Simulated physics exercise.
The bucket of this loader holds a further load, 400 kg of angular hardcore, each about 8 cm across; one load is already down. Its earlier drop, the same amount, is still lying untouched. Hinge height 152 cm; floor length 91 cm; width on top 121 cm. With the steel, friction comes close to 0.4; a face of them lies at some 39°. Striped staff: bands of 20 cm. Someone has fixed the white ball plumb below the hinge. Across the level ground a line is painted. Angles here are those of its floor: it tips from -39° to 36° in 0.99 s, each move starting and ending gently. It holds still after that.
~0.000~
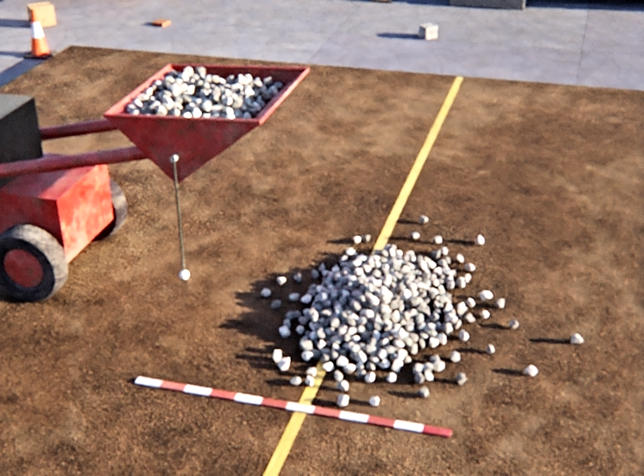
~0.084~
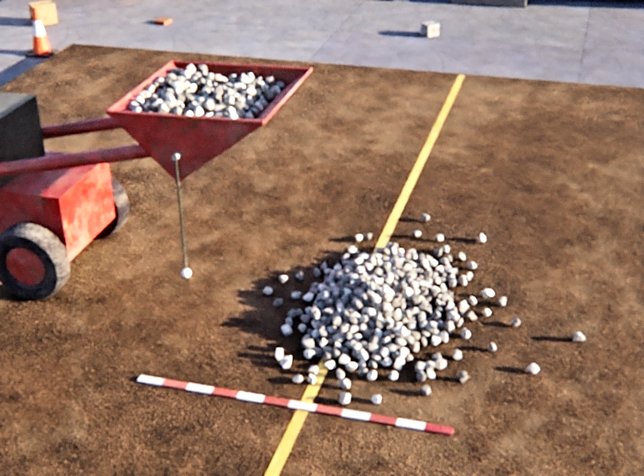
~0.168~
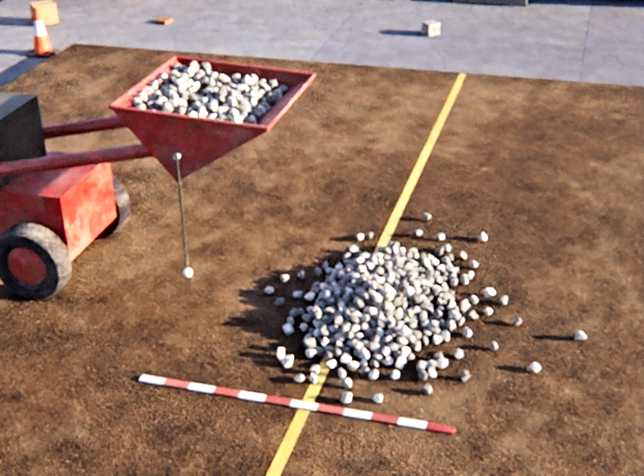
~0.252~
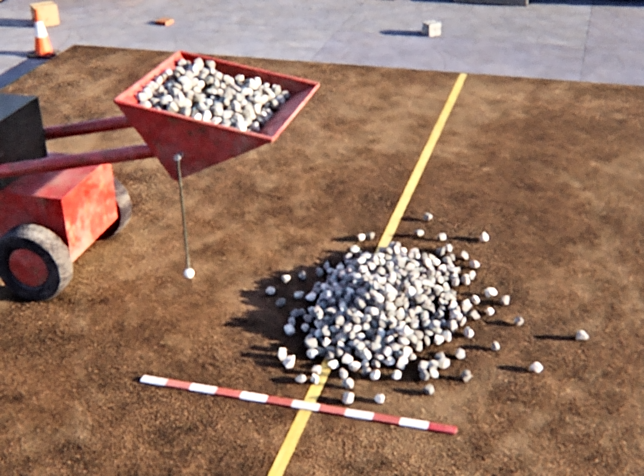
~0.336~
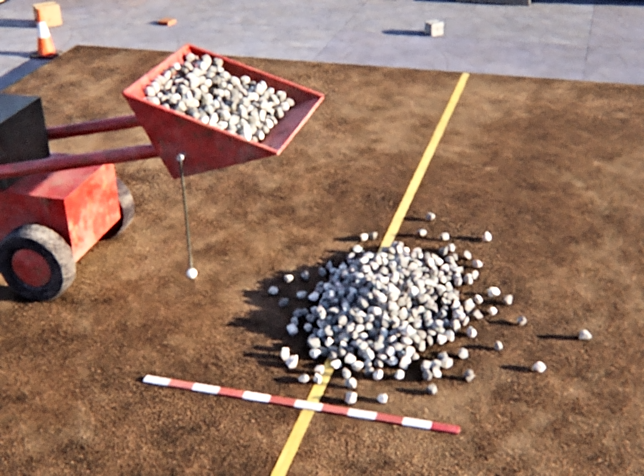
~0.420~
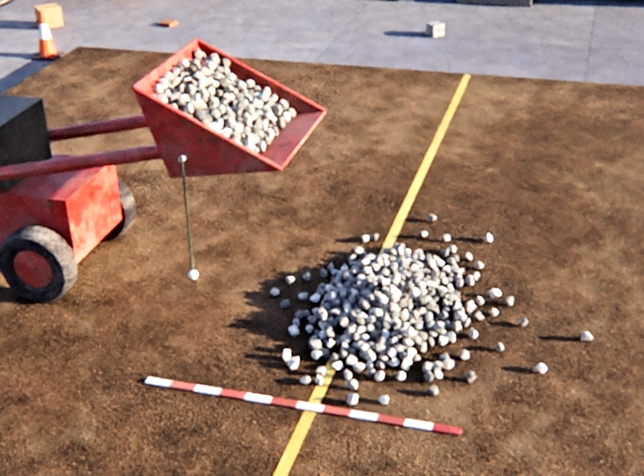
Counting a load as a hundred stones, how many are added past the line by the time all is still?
Some 18 are added.
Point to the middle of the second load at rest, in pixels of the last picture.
Their centre rests close to (329, 286).
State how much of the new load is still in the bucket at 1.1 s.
About 85 per cent.
After 0.7 s the floor is at 24°; in per cent of one load, 100 in the bucket, 26 short of the line, 74 past the line; the foremost stones are at (515, 331).
After 1.1 s the floor is at 36°; in per cent of one load, 83 in the bucket, 42 short of the line, 74 past the line; the foremost stones are at (515, 331).
After 1.4 s the floor is at 36°; in per cent of one load, 33 in the bucket, 88 short of the line, 79 past the line; the foremost stones are at (515, 331).
After 4.1 s the floor is at 36°; in per cent of one load, 0 in the bucket, 107 short of the line, 93 past the line; the foremost stones are at (515, 331). Net gain past the line, 18.
